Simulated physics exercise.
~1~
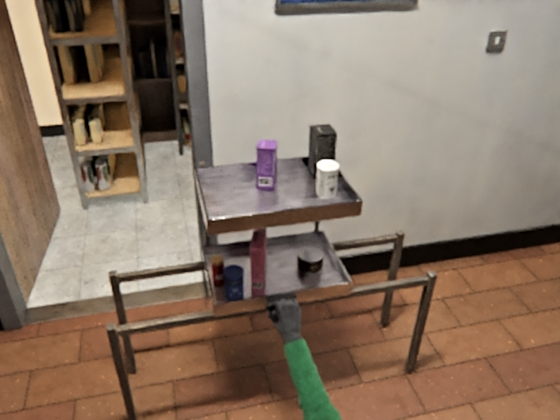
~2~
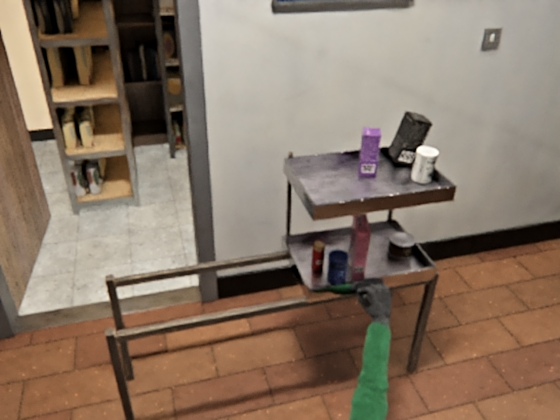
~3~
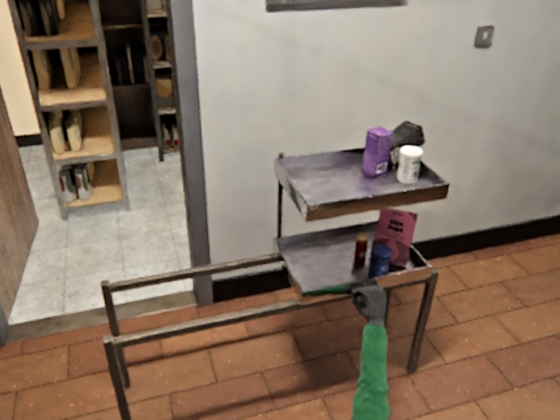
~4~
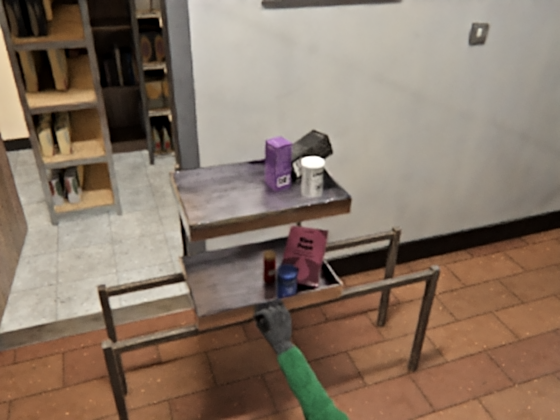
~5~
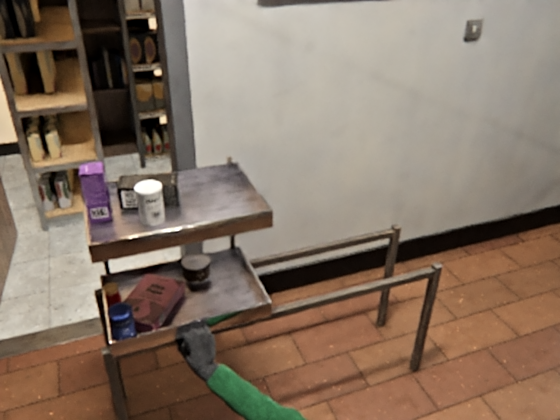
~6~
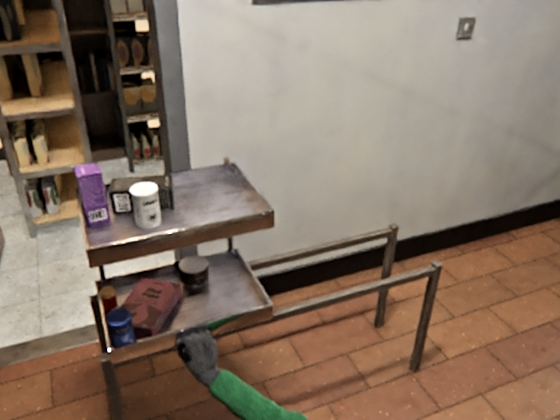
In a room with terracotta floor tiles and a pale wall, seen from slightly above with bookshelves through a doorway at left, a two-level metal tray sits on rails. A purple carton, black carton and white tin stand on top; a red shaker, blue tin, pink packet and dark tub sit below. A green-sleeved arm with a grey glove moves the tray right, and the black carton tips over. The pink packet leans as the tray travels back left, then falls flat. The tray rests at the left end, both toppled items lying down and the others upright.
